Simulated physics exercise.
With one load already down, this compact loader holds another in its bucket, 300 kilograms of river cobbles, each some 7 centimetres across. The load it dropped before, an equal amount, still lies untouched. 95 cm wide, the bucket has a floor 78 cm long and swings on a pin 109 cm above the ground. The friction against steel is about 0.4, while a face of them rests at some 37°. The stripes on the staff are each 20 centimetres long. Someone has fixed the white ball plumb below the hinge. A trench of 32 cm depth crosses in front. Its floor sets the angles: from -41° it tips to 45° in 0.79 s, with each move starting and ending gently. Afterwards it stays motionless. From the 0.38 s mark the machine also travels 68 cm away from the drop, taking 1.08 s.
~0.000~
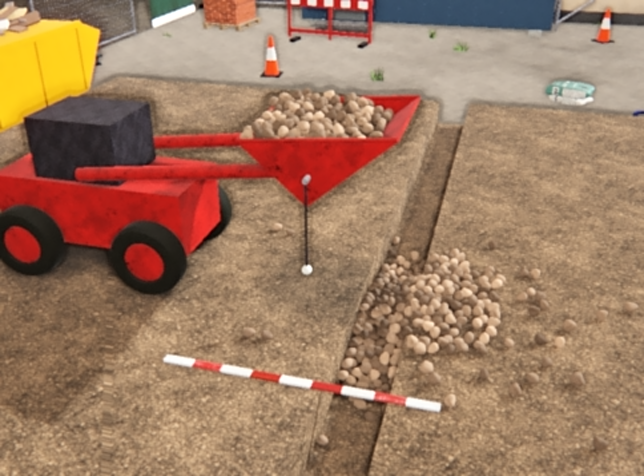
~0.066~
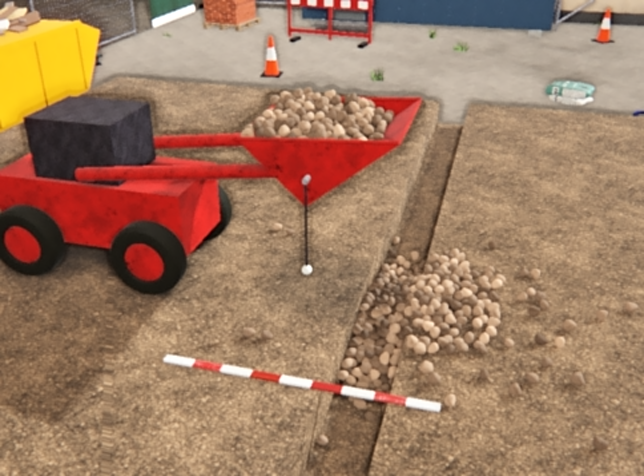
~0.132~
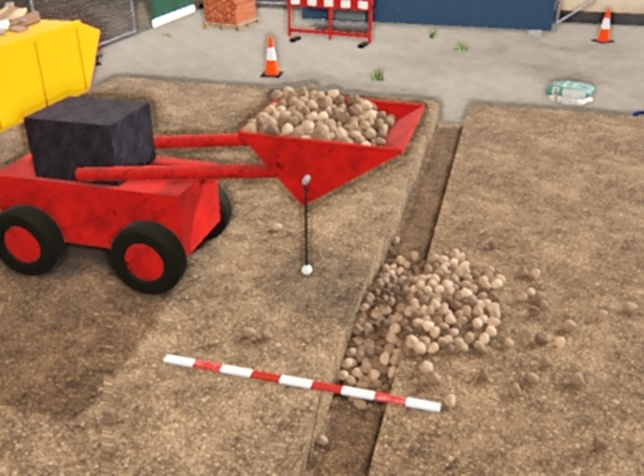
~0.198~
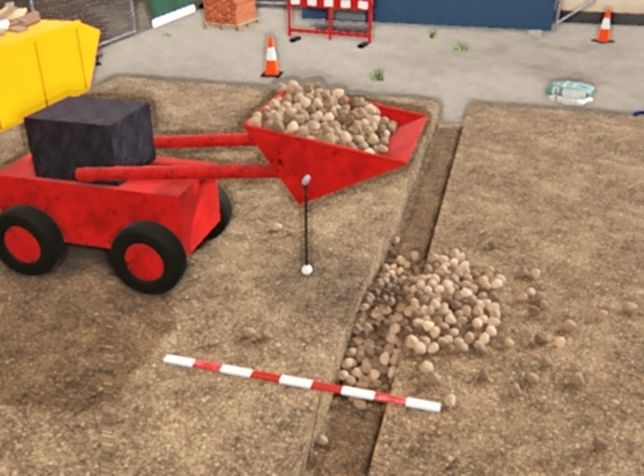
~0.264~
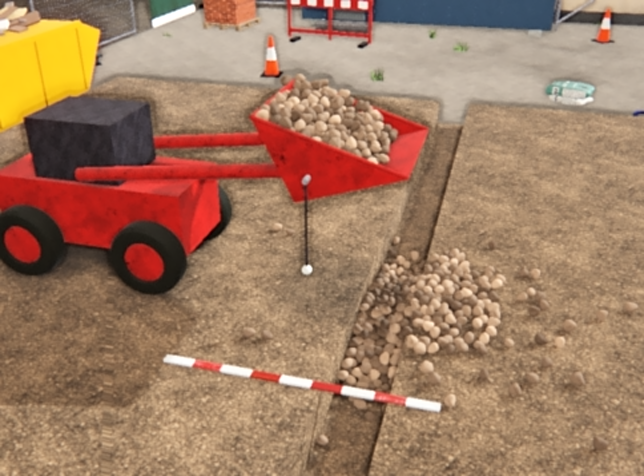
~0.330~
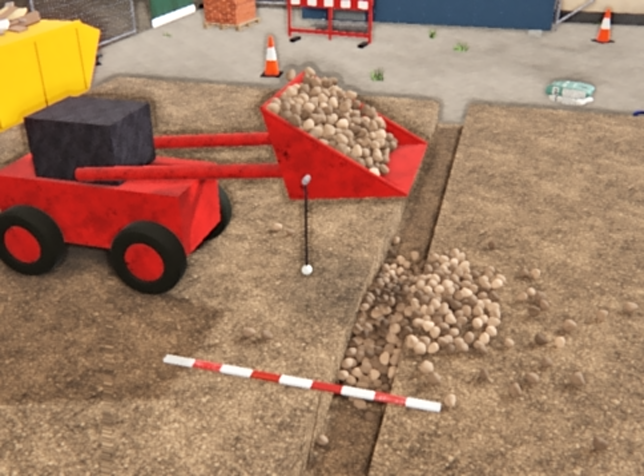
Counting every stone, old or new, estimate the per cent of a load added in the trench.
Roughly 64 per cent of a load more.
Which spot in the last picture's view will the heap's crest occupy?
In the last view, close to (386, 275).
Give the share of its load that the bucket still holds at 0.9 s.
25 %.
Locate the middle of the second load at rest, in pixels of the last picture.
The centre sits about (379, 286).
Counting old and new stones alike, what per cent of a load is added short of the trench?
About 30 percent.
After 0.6 s the floor is at 31°; in per cent of one load, 99 in the bucket, 1 short of the trench, 73 in the trench, 29 past the trench; the foremost stones are at (578, 344).
After 0.9 s the floor is at 45°; in per cent of one load, 23 in the bucket, 23 short of the trench, 126 in the trench, 30 past the trench; the foremost stones are at (578, 344).
After 1.9 s the floor is at 45°; in per cent of one load, 0 in the bucket, 30 short of the trench, 136 in the trench, 35 past the trench; the foremost stones are at (578, 344).
After 4.3 s the floor is at 45°; in per cent of one load, 0 in the bucket, 30 short of the trench, 136 in the trench, 35 past the trench; the foremost stones are at (578, 344). Net gain in the trench, 64.
